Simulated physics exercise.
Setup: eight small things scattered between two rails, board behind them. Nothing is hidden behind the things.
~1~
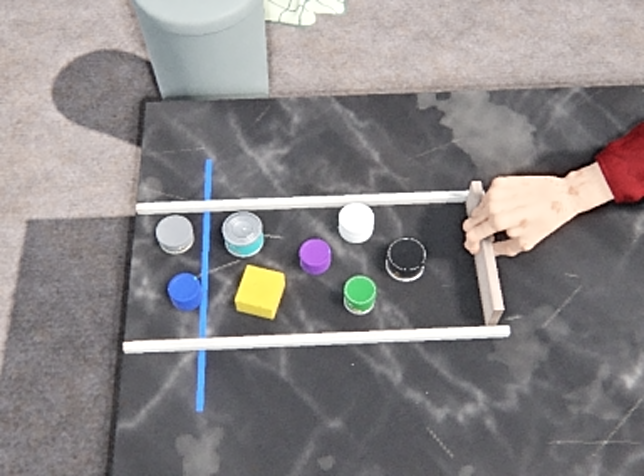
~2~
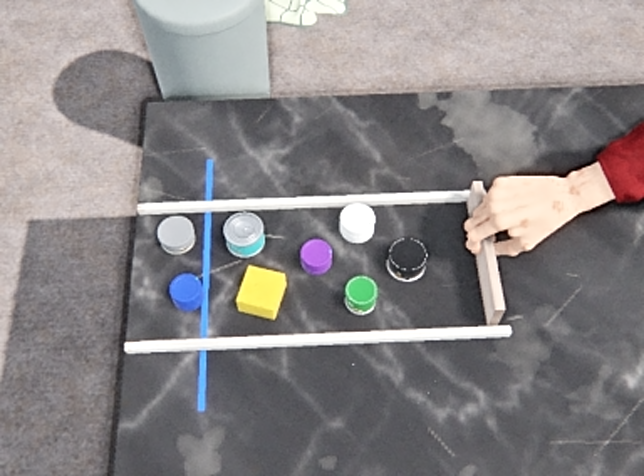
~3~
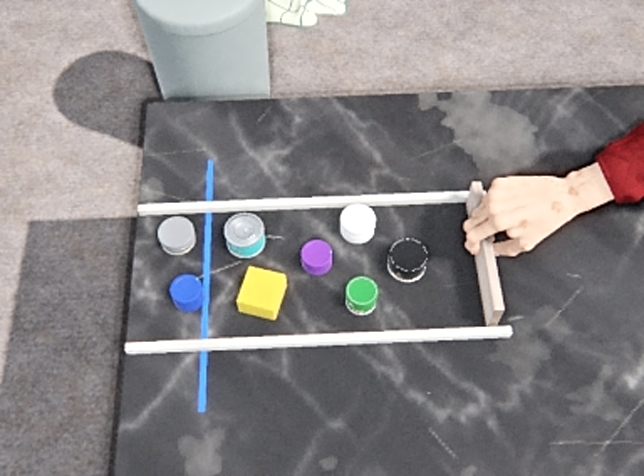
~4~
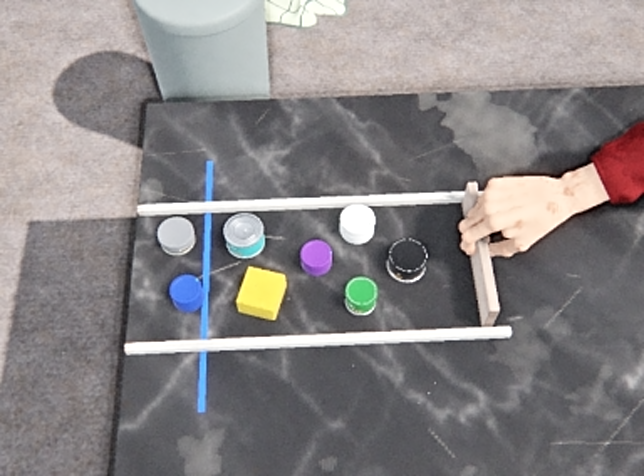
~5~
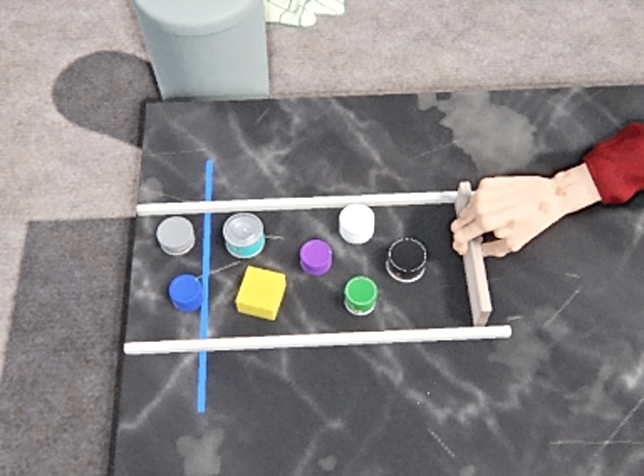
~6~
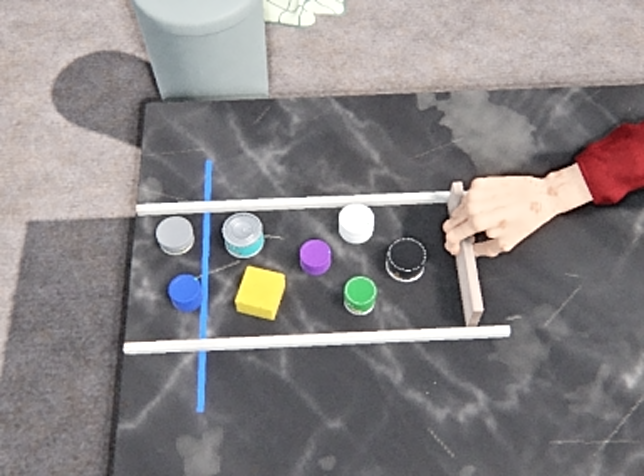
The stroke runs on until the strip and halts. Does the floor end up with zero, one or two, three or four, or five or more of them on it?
Well, a single one or a pair drops off the table this time.
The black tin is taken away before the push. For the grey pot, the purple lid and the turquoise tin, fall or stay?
Outcome - grey pot falling, purple lid staying, turquoise tin staying.
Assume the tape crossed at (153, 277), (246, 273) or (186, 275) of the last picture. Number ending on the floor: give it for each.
In order: 5, 0 and 2.
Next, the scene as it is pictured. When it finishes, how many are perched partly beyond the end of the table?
0 overhanging.
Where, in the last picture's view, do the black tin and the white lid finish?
In the last picture the black tin sits at (185, 271) while the white lid sits at (189, 229).
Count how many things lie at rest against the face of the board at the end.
It ends up touching 3.
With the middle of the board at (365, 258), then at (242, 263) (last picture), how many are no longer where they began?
That makes 4 at the first spot and 8 at the second.
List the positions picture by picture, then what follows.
The first picture shows grey pot (175, 235); blue lid (186, 292); turquoise tin (243, 235); board (483, 252); tape (205, 274).
The second picture shows blue lid (187, 293); board (485, 252).
The third picture shows turquoise tin (245, 236); purple lid (317, 258).
The fourth picture shows grey pot (177, 236); yellow block (262, 294).
The fifth picture shows blue lid (187, 293); white lid (357, 224).
The sixth picture shows grey pot (176, 236); blue lid (186, 293); turquoise tin (244, 235); board (464, 253); tape (205, 274).
Early on, none off yet; grey pot at rest near (176, 236); blue lid at rest near (186, 293); turquoise tin at rest near (244, 235).
A while later, none off yet; grey pot at rest near (176, 236); blue lid at rest near (186, 293); turquoise tin moving near (240, 234).
Further along, none off yet; grey pot travelled a little near (160, 237); blue lid travelled about its own width near (164, 292); turquoise tin travelled about its own width near (196, 225).
Finally, the number that fall off is one or two; lost, blue lid and grey pot.
